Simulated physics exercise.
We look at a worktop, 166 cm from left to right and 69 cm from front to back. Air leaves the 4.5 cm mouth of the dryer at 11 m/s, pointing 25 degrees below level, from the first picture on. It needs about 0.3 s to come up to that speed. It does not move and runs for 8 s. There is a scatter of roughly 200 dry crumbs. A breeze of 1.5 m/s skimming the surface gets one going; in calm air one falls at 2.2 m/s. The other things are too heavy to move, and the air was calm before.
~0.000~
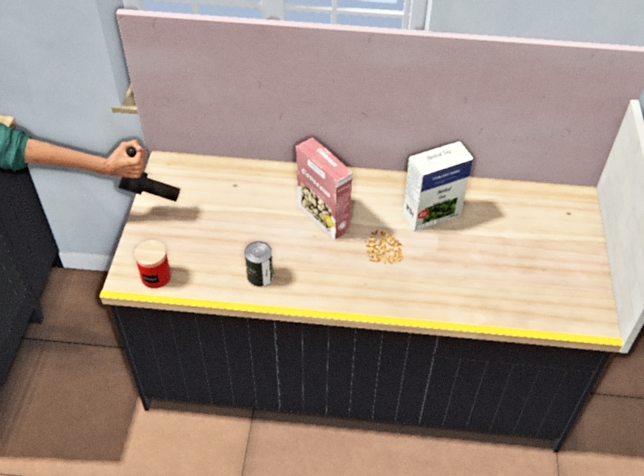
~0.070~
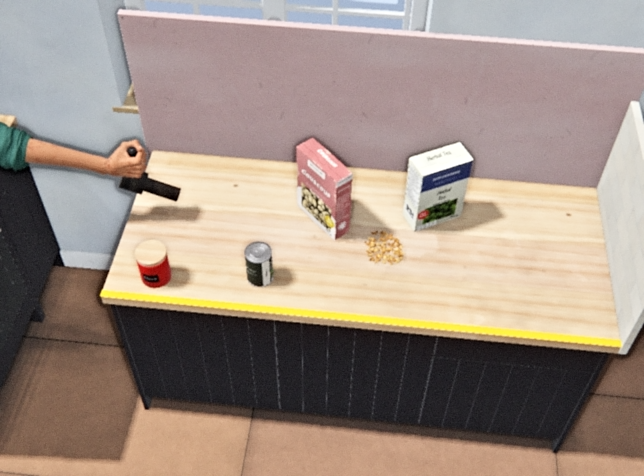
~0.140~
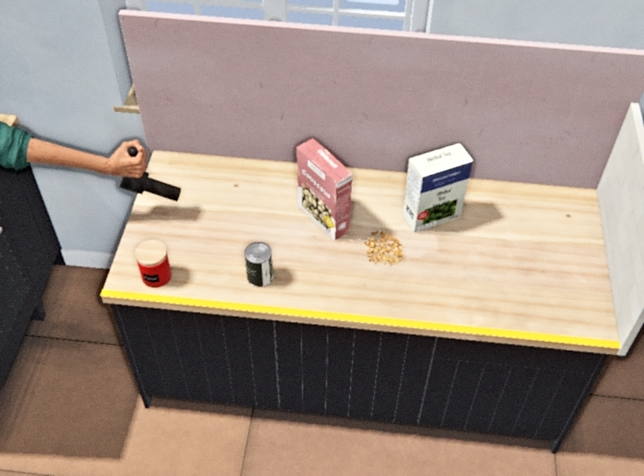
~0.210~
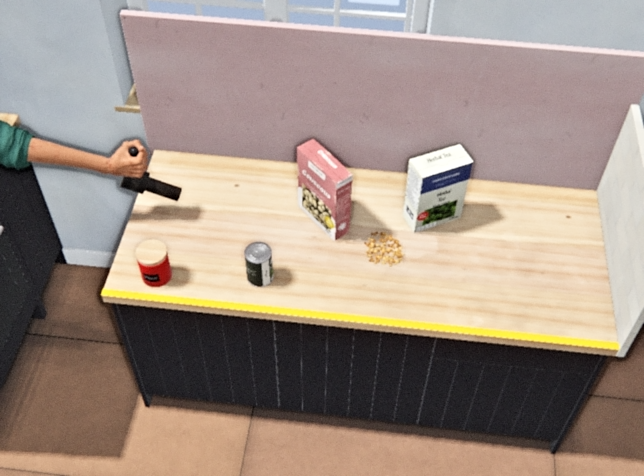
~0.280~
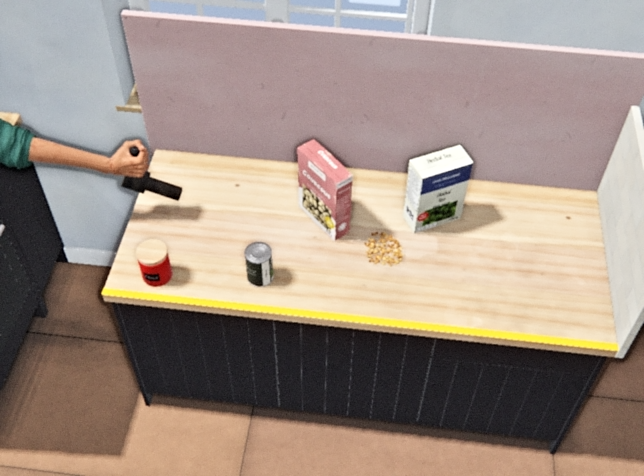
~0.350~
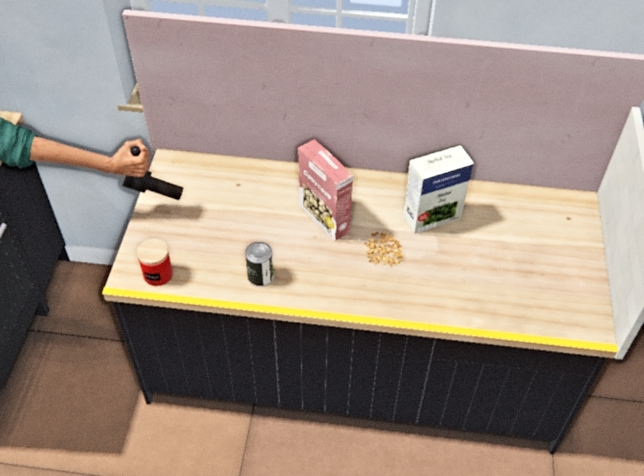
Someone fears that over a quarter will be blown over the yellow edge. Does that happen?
As for a quarter going over the yellow edge: No.
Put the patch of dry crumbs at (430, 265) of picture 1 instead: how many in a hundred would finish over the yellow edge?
It would be near 0 %.
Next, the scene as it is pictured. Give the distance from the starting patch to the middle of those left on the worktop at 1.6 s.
About 30 cm.
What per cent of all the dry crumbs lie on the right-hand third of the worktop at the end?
About 60 %.
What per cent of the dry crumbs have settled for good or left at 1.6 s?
Near 15 %.
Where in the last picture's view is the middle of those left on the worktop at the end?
Around (527, 260).
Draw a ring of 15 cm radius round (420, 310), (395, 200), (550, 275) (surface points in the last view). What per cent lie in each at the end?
In turn about 0 %, 0 %, 20 %.
After 1.6 s the count stands so, 0 % are over the yellow edge; the middle of those still in play is near (472, 261).
After 2.6 s the count stands so, 1 % are over the yellow edge; the middle of those still in play is near (509, 262).
After 4.4 s the count stands so, 1 % are over the yellow edge; the middle of those still in play is near (525, 262).
After 8.0 s, at the end, 1 % are over the yellow edge; the middle of those still in play is near (527, 260).
